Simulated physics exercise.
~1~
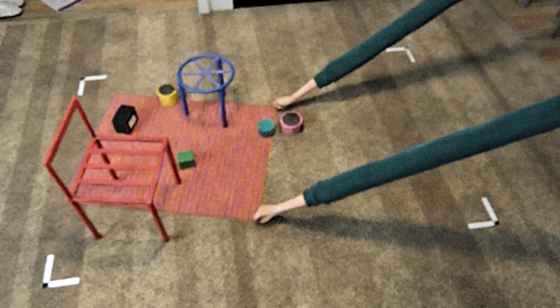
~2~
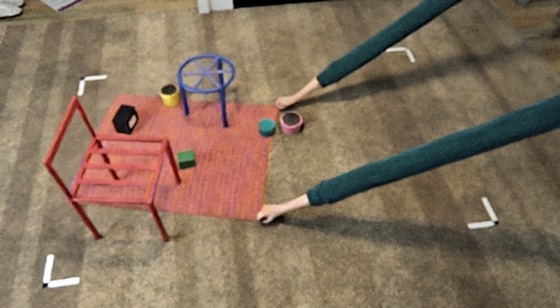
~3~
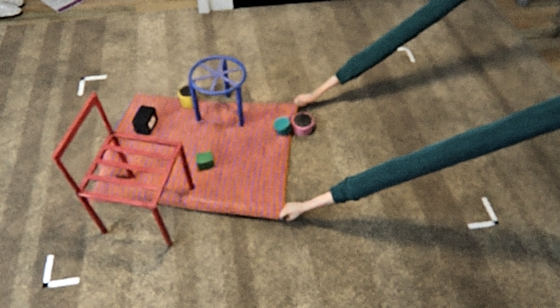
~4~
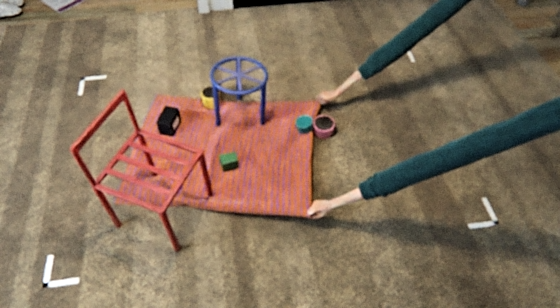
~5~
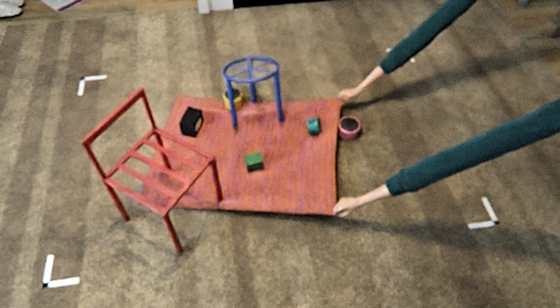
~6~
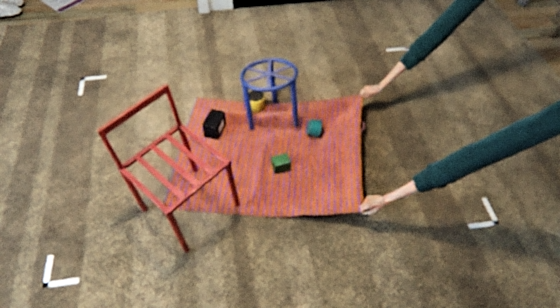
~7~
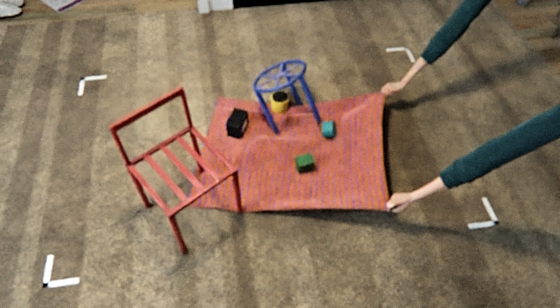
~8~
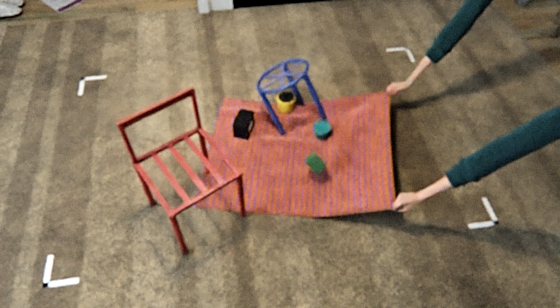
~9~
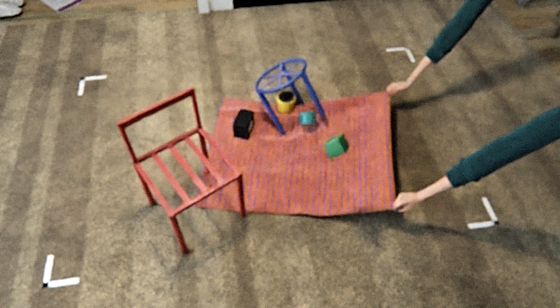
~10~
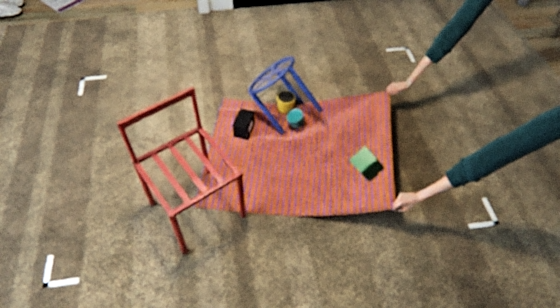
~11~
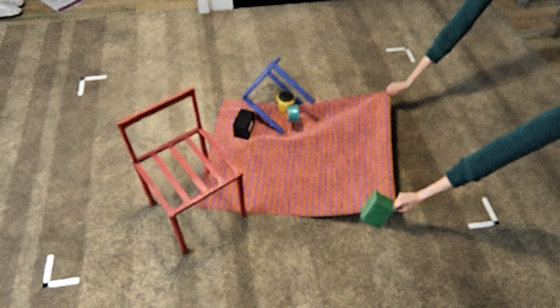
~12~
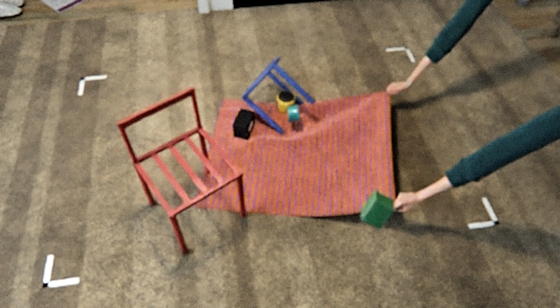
Two hands dragged a reddish mat to the right across the carpet, carrying the black box, yellow pot and blue stool along, and after it stopped the green crate tumbled to the near hand while the stool tipped over beside the pot.
